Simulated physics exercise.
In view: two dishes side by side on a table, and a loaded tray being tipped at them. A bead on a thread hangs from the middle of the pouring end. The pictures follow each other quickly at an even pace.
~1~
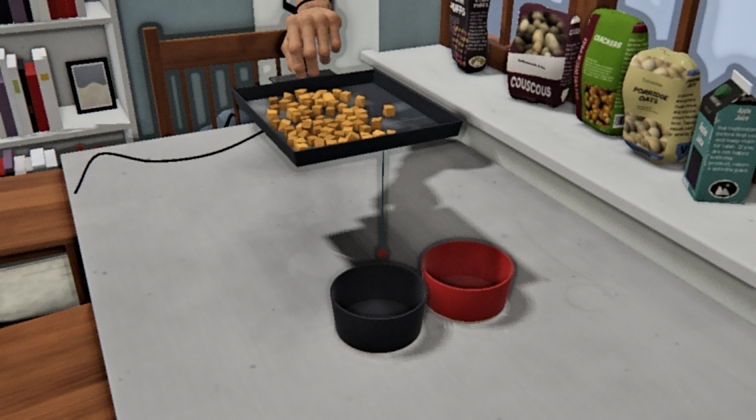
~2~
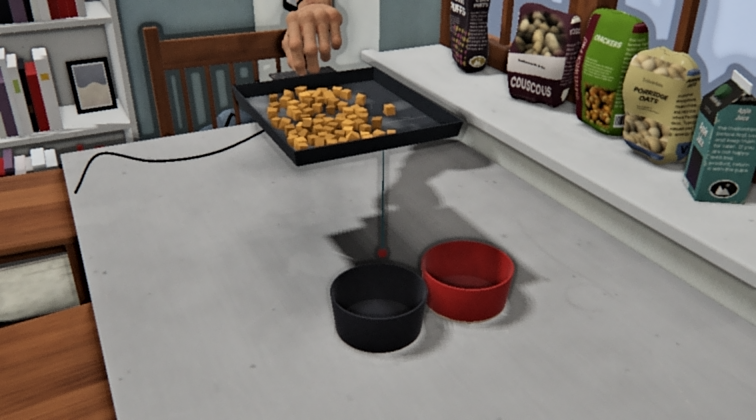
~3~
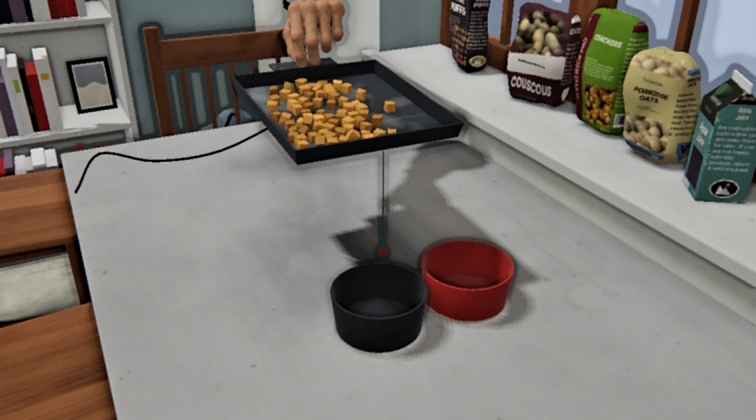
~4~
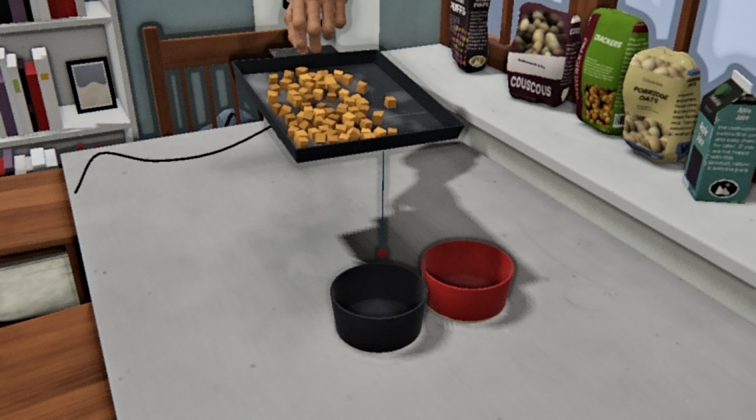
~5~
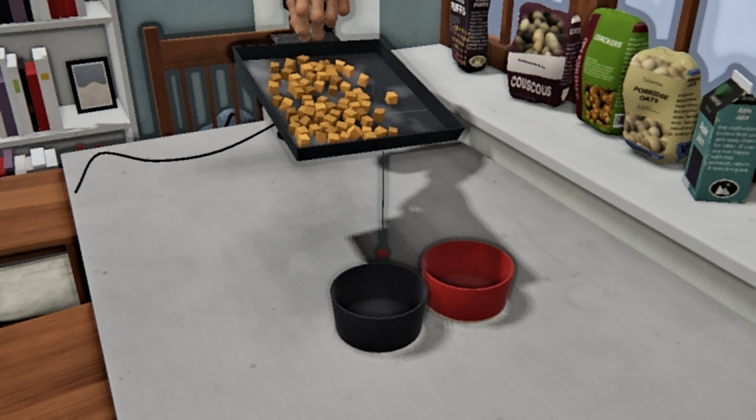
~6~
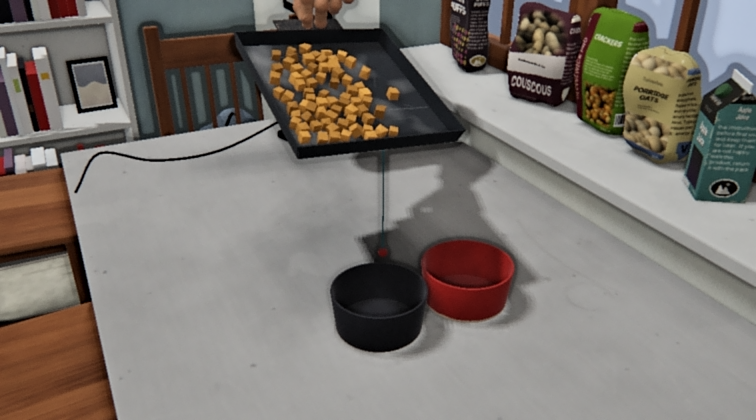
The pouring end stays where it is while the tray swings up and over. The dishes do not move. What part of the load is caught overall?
Together they catch the larger part.
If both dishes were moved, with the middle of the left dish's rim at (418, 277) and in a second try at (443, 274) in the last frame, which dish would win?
In turn: Left; left.
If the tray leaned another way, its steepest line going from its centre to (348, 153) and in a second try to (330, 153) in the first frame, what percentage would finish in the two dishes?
The first gives 30 %, the second 20 %.
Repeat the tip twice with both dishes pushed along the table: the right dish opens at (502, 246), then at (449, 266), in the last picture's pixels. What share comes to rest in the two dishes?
Near 40 % and 60 %.
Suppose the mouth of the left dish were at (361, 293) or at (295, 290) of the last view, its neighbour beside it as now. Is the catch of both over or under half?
In turn: The larger part; below a half.
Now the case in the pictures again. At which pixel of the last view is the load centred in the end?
Roughly at (458, 305).
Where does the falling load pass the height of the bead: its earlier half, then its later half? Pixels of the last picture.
Early half (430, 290), late half (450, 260).
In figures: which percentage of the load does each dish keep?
About: Left dish 20, right dish 40 per cent.
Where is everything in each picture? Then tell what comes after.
The first frame shows corners of the pouring end at (296, 150) and (459, 120), level; middle of the load at (329, 124), croutons; left dish at (401, 332); right dish at (492, 303); bead on its thread at (382, 253).
The second frame shows corners of the pouring end at (297, 150) and (459, 121), level; middle of the load at (329, 123).
The third frame shows corners of the pouring end at (297, 148) and (460, 122), tipped barely, lowest at the right corner; middle of the load at (329, 119).
The fourth frame shows corners of the pouring end at (298, 147) and (460, 124), tipped a little, lowest at the right corner; middle of the load at (329, 113).
The fifth frame shows corners of the pouring end at (299, 146) and (461, 126), tipped a little, lowest at the right corner; middle of the load at (322, 101).
The sixth frame shows corners of the pouring end at (301, 145) and (461, 128), tipped clearly, lowest at the right corner; middle of the load at (324, 95); left dish at (401, 331); right dish at (492, 302).
Soon after the last picture, tray tipped steeply; all on the tray.
A little later, tray tipped right over; all on the tray.
Later still, tray tipped past a quarter turn; about a quarter in the left dish; about a third in the right dish; about a third outside both.
At rest, tray tipped past a quarter turn; about a quarter in the left dish; about a third in the right dish; about a third outside both.
